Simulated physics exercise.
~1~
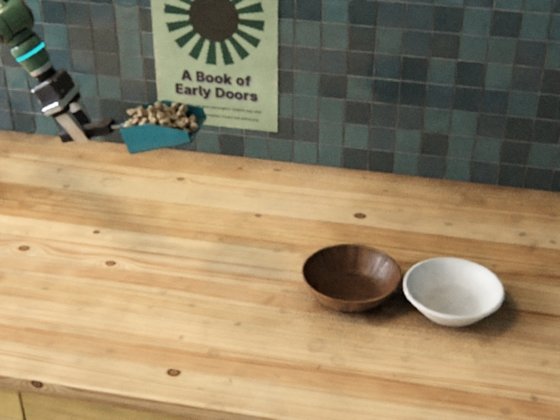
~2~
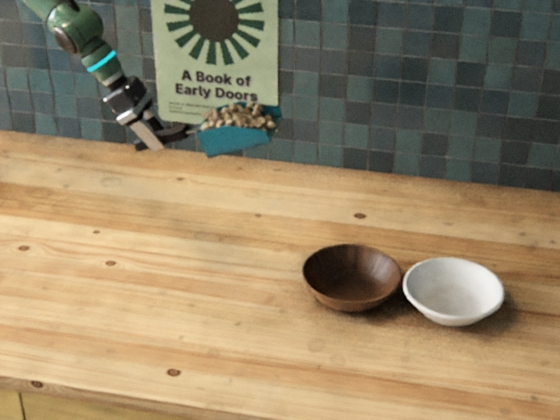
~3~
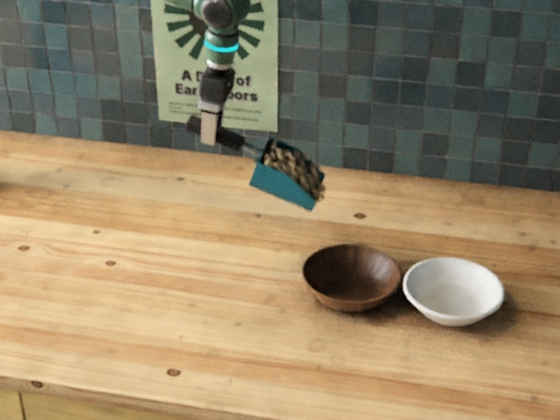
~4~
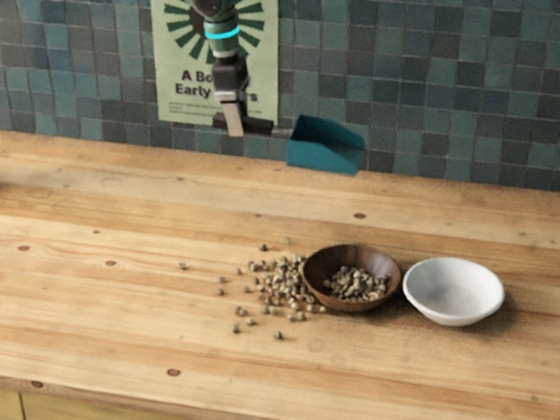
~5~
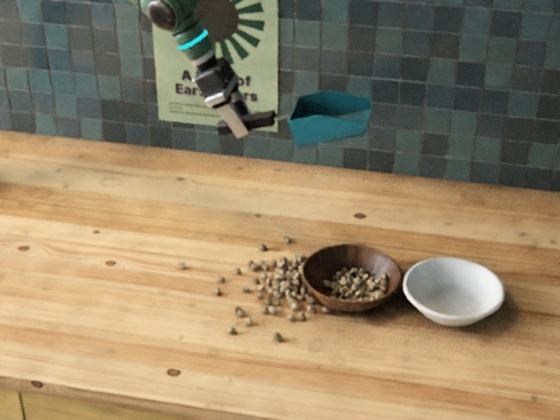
On a wooden counter, a robot arm tips pebbles from a teal scoop, some landing in the brown bowl, many beside it.
